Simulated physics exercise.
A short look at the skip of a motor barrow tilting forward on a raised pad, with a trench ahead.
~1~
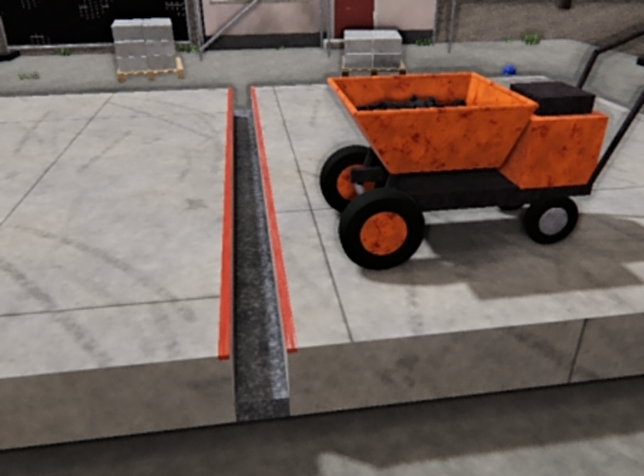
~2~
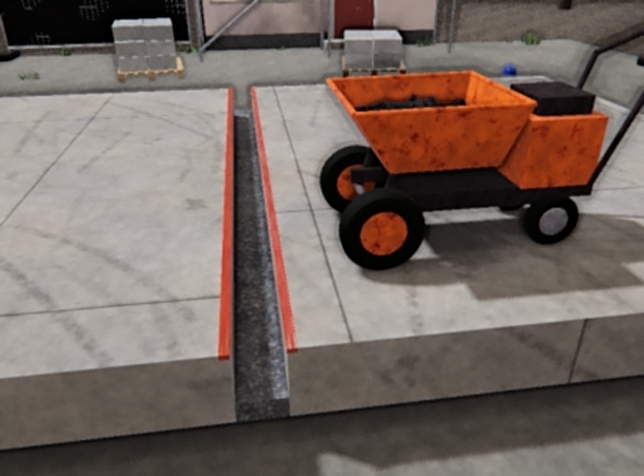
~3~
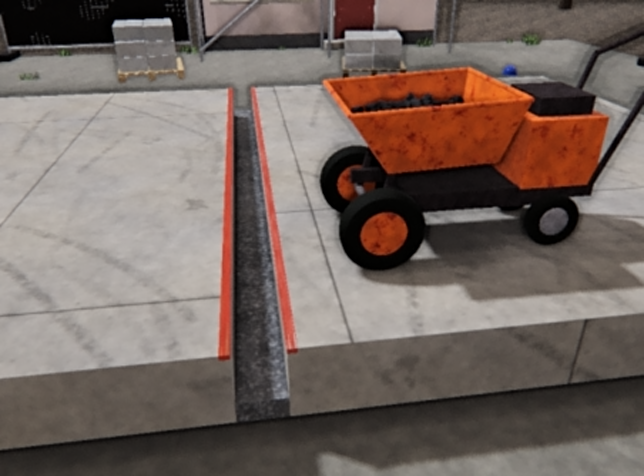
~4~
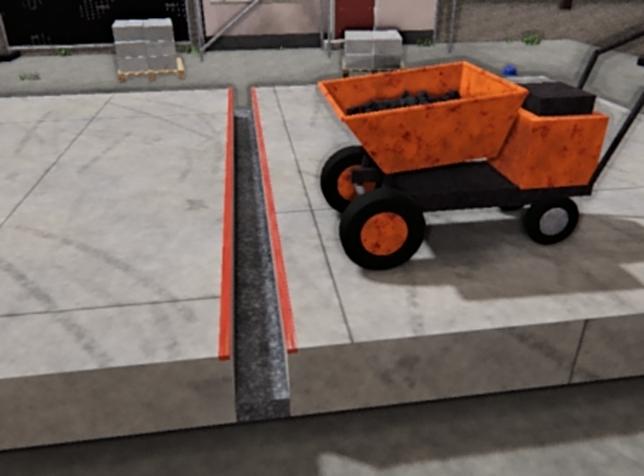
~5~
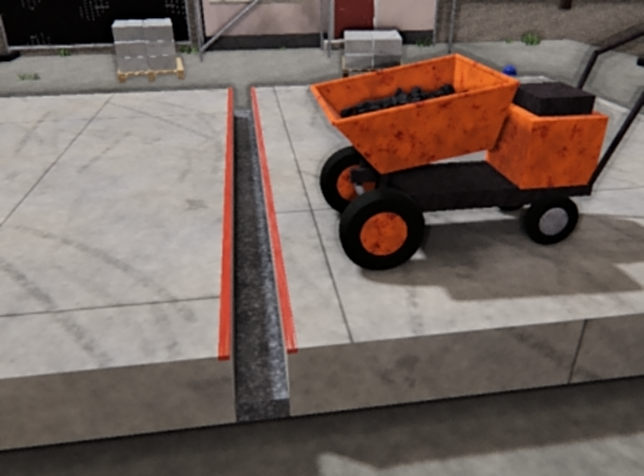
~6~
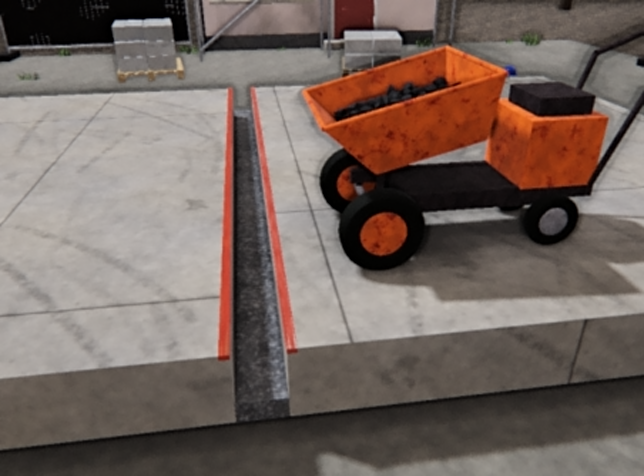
The orange skip of a small motor barrow, loaded with dark lumps, tilted forward a little toward the narrow, red-edged trench on its left, while its wheels stayed still on the raised concrete pad.
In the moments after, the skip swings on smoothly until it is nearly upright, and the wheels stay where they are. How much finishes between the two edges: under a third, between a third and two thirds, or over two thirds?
The trench ends with from one third to two thirds of it.
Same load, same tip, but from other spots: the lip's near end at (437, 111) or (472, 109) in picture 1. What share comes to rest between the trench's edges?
Near 40 % and 20 %.
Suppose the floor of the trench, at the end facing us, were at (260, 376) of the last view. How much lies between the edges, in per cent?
Some 50 per cent.
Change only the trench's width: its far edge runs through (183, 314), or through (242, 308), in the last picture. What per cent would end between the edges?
About 90 and 30 per cent.
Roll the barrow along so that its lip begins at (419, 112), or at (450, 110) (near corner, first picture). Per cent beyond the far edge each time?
About 0 and 0 per cent.
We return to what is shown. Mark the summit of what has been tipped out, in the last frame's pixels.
Around (196, 254).
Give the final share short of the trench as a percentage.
Roughly 0 in a hundred.
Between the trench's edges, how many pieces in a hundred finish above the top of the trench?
Near 0 %.
Shortly afterwards, skip tipped steeply; the whole lot in the skip.
Next, skip tipped steeply; all but a few in the skip; only a few in or heaped over the trench; only a few beyond it; only a few falling.
Some moments later, skip tipped right over; near a third in the skip; near a quarter in or heaped over the trench; near a third beyond it.
In the end, skip tipped right over; a little in the skip; near half in or heaped over the trench; near a third beyond it.
